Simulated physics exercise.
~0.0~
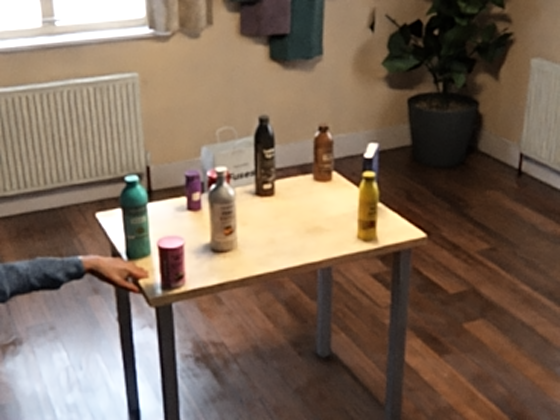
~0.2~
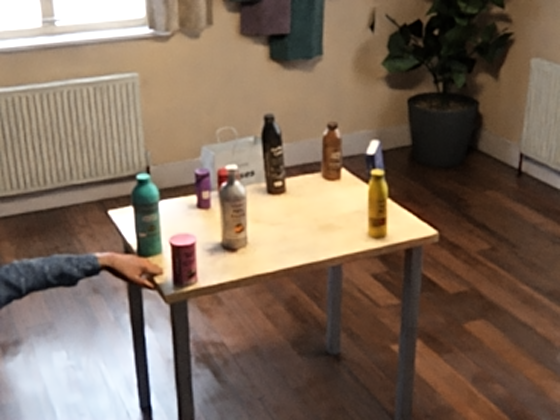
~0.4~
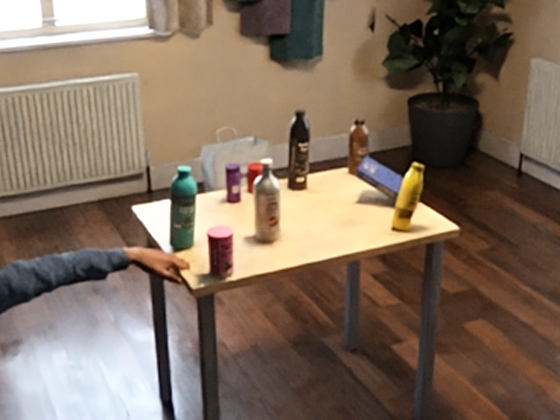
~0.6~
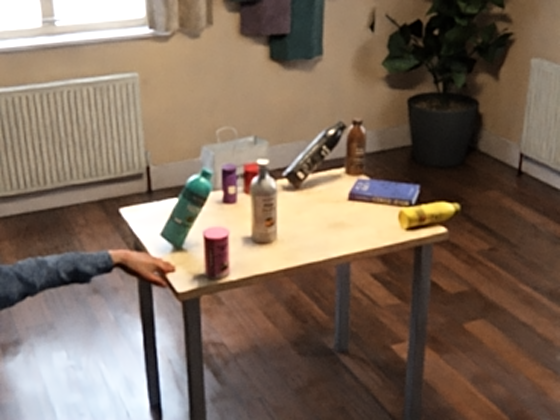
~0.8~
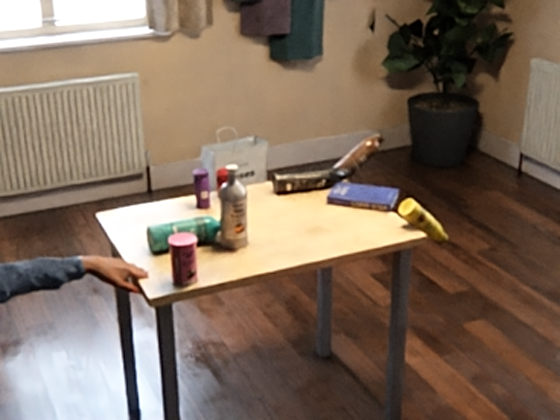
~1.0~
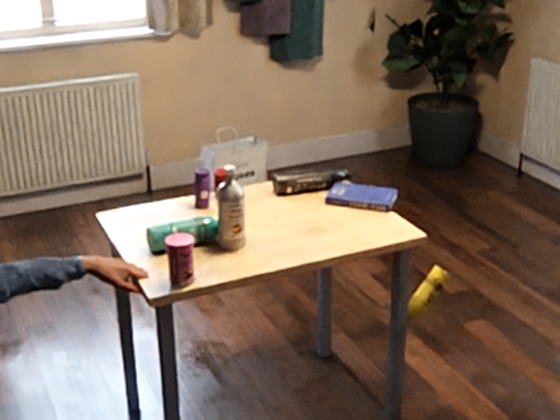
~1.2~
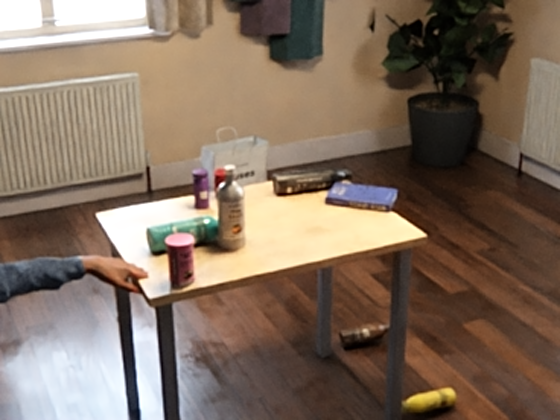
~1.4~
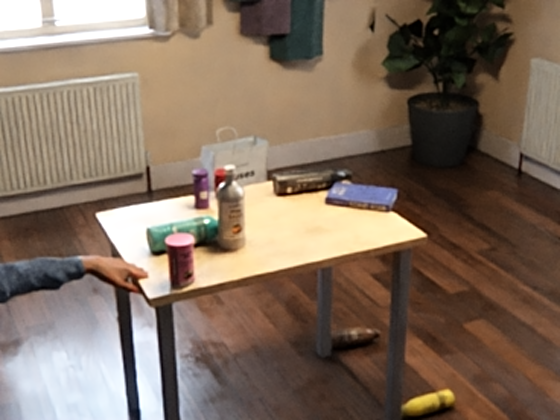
The clip opens on a light wooden table crowded with bottles, a pink tin, a blue book and other small containers, with a hand gripping its left corner. The hand pushes the table to the right, and the yellow bottle and the book begin to lean. As the table is pulled back left, the yellow bottle topples, followed by the black and turquoise bottles, while the book falls flat. The yellow and brown bottles drop off the table. They end up lying on the floor, while the pink tin, white bottle, purple shaker and red jar stay standing.
